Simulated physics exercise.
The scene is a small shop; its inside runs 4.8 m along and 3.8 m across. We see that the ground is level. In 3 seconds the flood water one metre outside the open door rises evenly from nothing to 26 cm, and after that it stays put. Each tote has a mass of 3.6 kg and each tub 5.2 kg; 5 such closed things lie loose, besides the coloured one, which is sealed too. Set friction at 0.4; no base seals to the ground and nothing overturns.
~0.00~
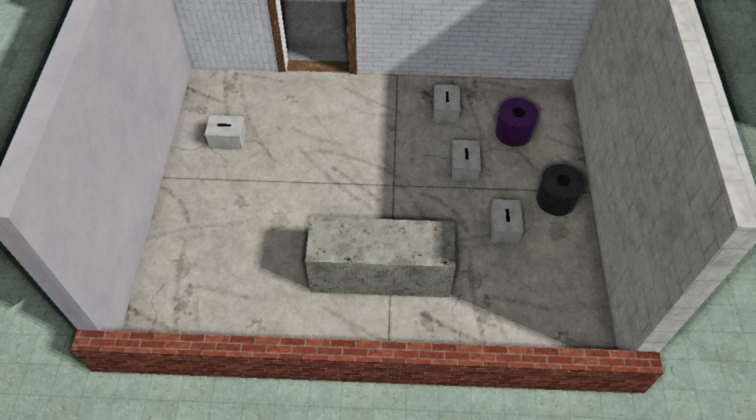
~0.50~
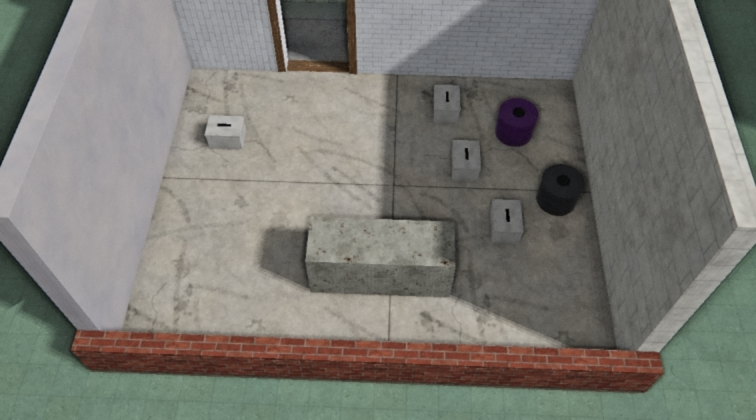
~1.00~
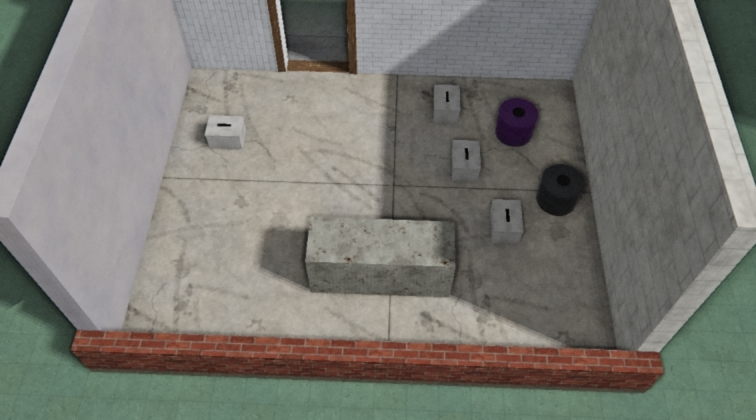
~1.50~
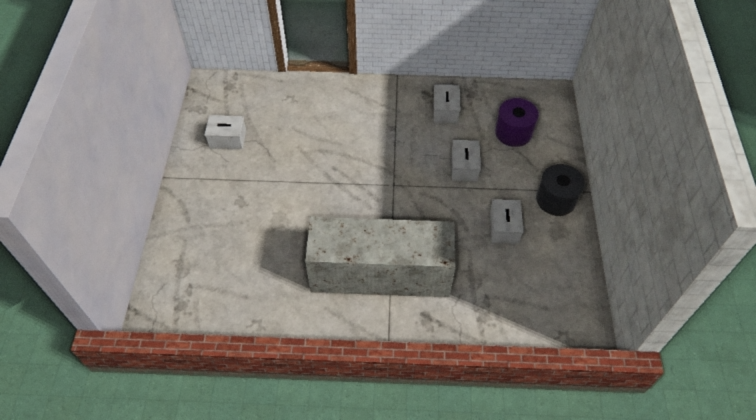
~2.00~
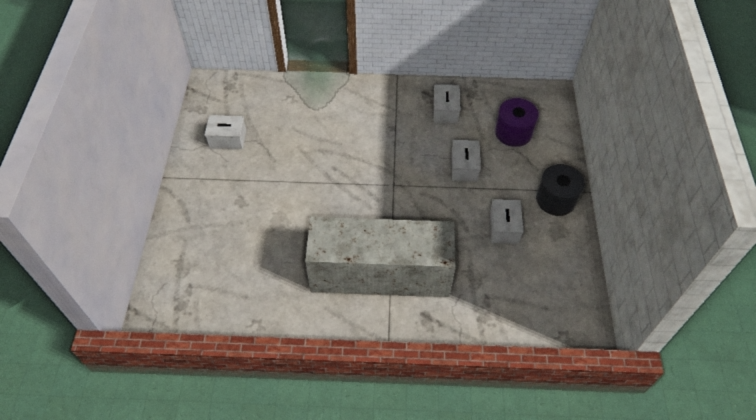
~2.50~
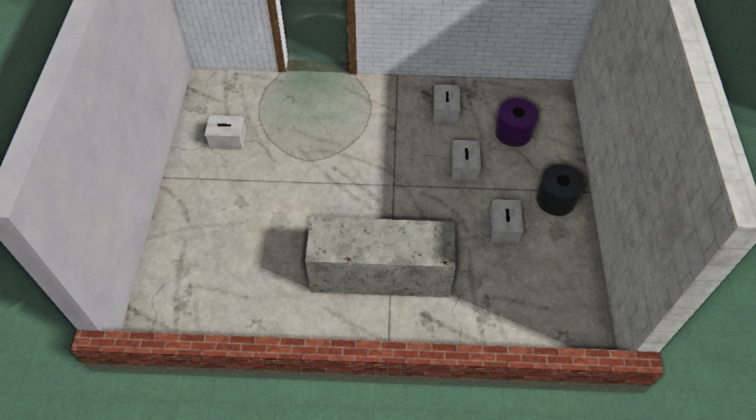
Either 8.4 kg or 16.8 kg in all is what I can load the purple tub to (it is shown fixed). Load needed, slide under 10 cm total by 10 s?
Small.
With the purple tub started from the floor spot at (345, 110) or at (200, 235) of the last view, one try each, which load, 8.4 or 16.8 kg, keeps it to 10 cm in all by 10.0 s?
Going in order: Neither weight works, neither weight works.
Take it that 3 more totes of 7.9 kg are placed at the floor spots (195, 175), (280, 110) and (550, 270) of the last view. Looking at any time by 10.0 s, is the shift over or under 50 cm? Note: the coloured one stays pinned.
Result, in turn - exceeds it; exceeds it; falls shy.
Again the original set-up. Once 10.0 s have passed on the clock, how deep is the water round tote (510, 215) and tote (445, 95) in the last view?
About 10 and 2 cm.
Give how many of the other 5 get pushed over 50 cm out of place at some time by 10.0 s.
The count comes to 4.
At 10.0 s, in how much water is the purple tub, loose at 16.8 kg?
3 cm, roughly.
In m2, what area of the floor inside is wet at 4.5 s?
Wet: Near 10.5 m2.
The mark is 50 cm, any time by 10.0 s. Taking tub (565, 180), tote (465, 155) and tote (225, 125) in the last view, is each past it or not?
In turn: Over, over, past it.
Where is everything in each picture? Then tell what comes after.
In the first picture, the purple tub at (519, 113), on the bottom; water covers 0.0 m2; 0 of 6 have shifted.
In the second picture, the purple tub at (519, 113) rests on the ground; 0.0 m2 under water; 0 of 6 have shifted.
In the third picture, the purple tub at (519, 113) rests on the ground; water covers 0.0 m2; 0 of 6 have shifted.
In the fourth picture, the purple tub at (519, 113) rests on the ground; water covers 0.0 m2; 0 of 6 have shifted.
In the fifth picture, the purple tub at (519, 113), on the bottom; water covers 0.3 m2; 0 of 6 have shifted.
In the sixth picture, the purple tub at (519, 113) rests on the ground; water covers 1.4 m2; 0 of 6 have shifted.
After 3.5 s the purple tub would be 0 cm from its start with 8.4 kg and 0 cm from its start with 16.8 kg; 0 cm of water round it then.
After 4.5 s the purple tub would be 0 cm from its start with 8.4 kg and 0 cm from its start with 16.8 kg; 0 cm of water round it then.
After 7.0 s the purple tub would be 0 cm from its start with 8.4 kg and 0 cm from its start with 16.8 kg; 2 cm of water round it then.
After 10.0 s the purple tub would be 0 cm from its start with 8.4 kg and 0 cm from its start with 16.8 kg; 3 cm of water round it then.
